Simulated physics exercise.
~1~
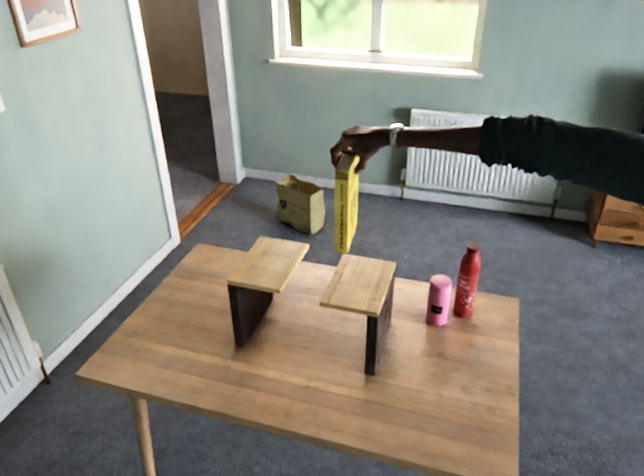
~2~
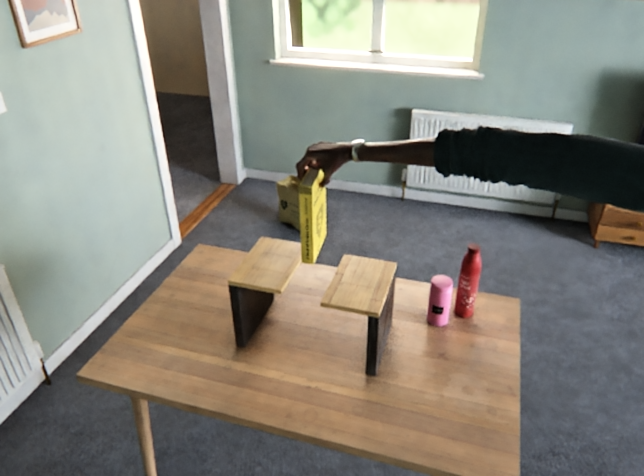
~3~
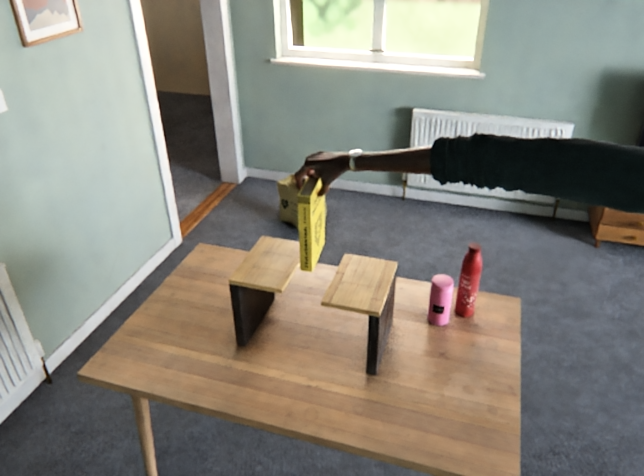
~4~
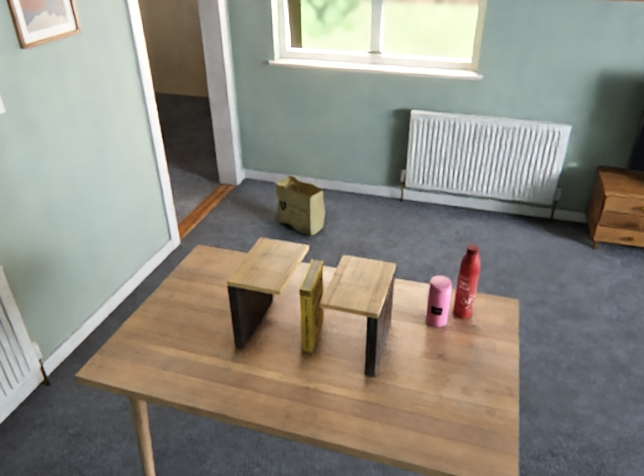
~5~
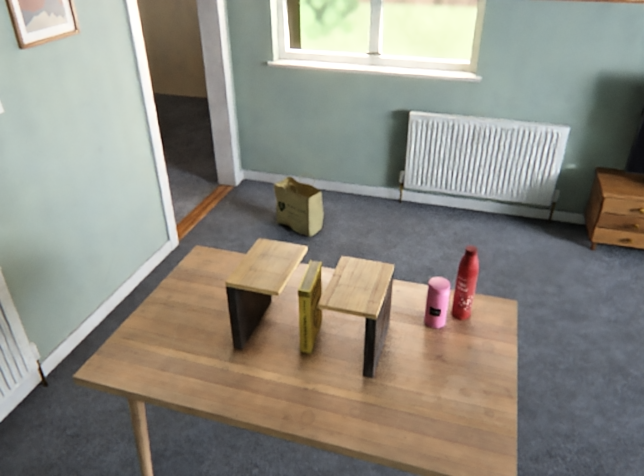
At a wooden table, a hand lowers a yellow book upright between two ledges.
